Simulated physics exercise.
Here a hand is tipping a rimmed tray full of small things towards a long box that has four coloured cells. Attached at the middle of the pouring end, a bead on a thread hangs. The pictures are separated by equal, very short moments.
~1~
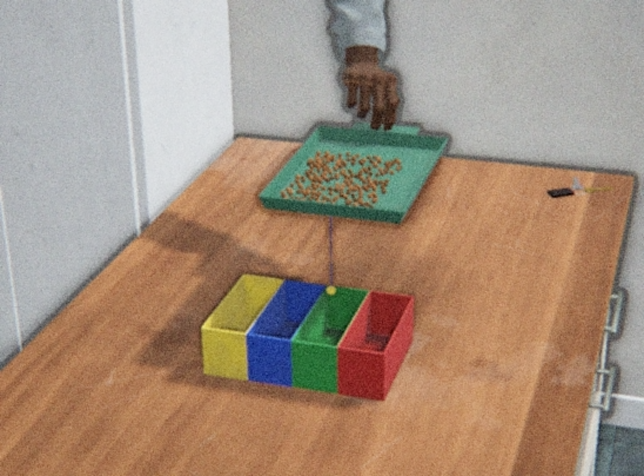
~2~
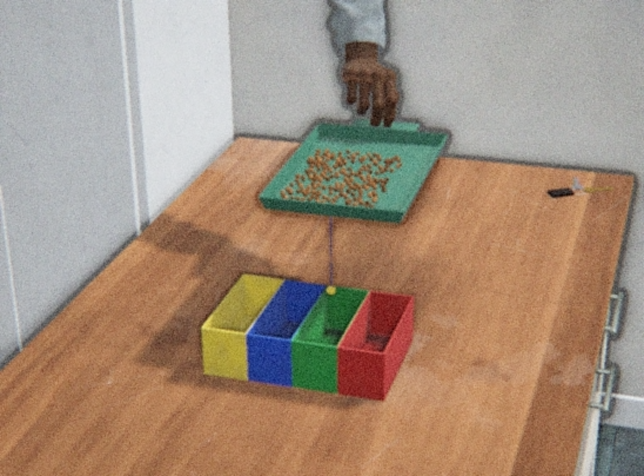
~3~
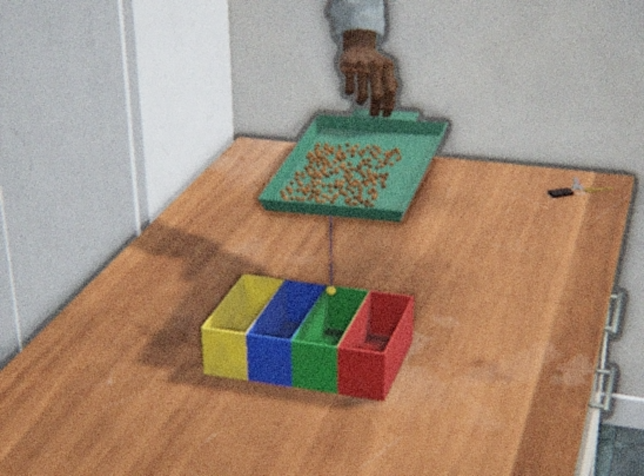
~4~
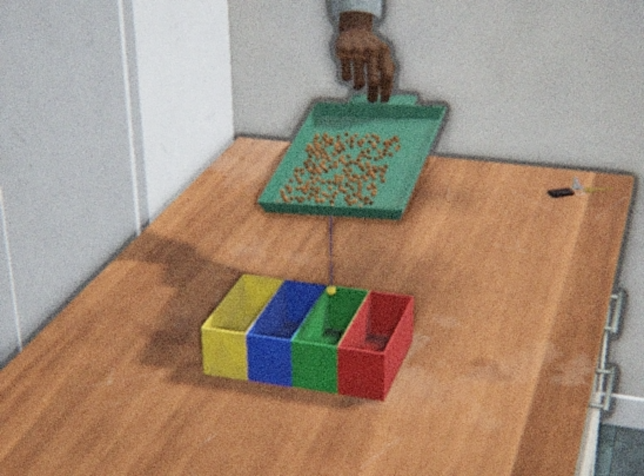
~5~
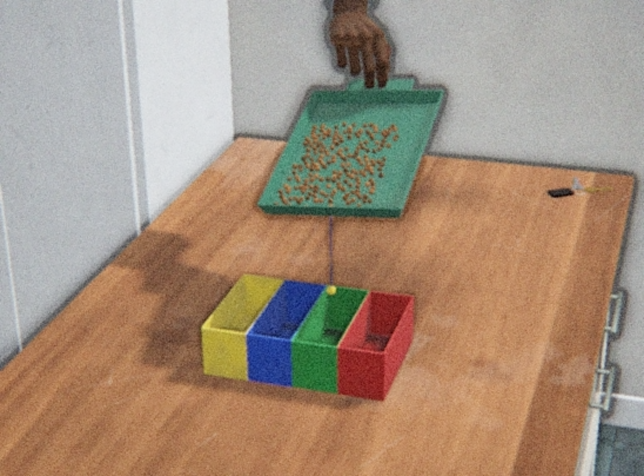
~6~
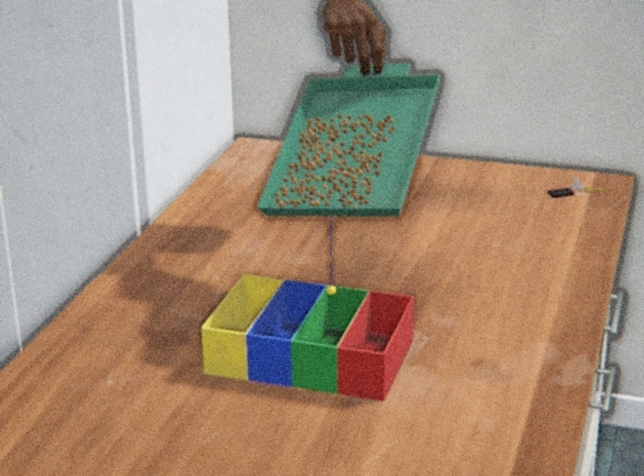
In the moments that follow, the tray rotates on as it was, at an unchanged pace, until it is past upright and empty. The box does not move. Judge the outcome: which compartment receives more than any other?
The yellow compartment receives the most.
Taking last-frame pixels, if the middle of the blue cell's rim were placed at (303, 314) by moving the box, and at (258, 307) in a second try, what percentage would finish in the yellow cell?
Trial 1 around 80 percent, trial 2 around 0 percent.
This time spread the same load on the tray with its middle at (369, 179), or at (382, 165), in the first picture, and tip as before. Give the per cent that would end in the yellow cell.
In order, about 50 and 60 in a hundred.
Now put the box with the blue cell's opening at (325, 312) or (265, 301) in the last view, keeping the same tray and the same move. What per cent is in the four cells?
Around 60 per cent for the first position, around 100 per cent for the second.
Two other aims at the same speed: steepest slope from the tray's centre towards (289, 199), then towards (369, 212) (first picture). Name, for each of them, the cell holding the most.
The first try: The yellow one. The second: The red one.
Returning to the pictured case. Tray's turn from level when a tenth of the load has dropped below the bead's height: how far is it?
A tilt of roughly 70°.
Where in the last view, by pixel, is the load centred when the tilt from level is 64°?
The load is centred around (288, 210).
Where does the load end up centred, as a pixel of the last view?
The centre comes to rest near (259, 347).
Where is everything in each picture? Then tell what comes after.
Corners of the pouring end near (265, 195) and (400, 210), level; middle of the load near (346, 181), cereal balls; bead on its thread near (331, 290); yellow cell near (225, 349); blue cell near (269, 356); green cell near (315, 363); red cell near (361, 369), in the first picture.
Corners of the pouring end near (265, 195) and (400, 209), level; middle of the load near (346, 180), in the second picture.
Corners of the pouring end near (264, 197) and (399, 208), tipped barely, lowest at the left corner; middle of the load near (345, 176), in the third picture.
Corners of the pouring end near (263, 199) and (398, 207), tipped a little, lowest at the left corner; middle of the load near (345, 170), in the fourth picture.
Corners of the pouring end near (263, 202) and (397, 206), tipped clearly, lowest at the left corner; middle of the load near (343, 165), in the fifth picture.
Corners of the pouring end near (263, 205) and (396, 205), tipped clearly, lowest at the left corner; middle of the load near (339, 163), all but a few on the move; yellow cell near (225, 349); blue cell near (269, 356); green cell near (315, 363); red cell near (361, 369), in the sixth picture.
Shortly afterwards, tray tipped steeply; the bulk on the tray; only a few in the blue cell; only a few in the yellow cell; a little falling or outside the box.
Next, tray tipped past a quarter turn; a little on the tray; near a third in the yellow cell; near a quarter in the blue cell; near a quarter falling or outside the box.
Some moments later, tray tipped past a quarter turn; near two thirds in the yellow cell; near a third in the blue cell; only a few falling or outside the box.
In the end, tray tipped past a quarter turn; near two thirds in the yellow cell; near a third in the blue cell; none at all in the red cell; none at all in the green cell; only a few outside the box.
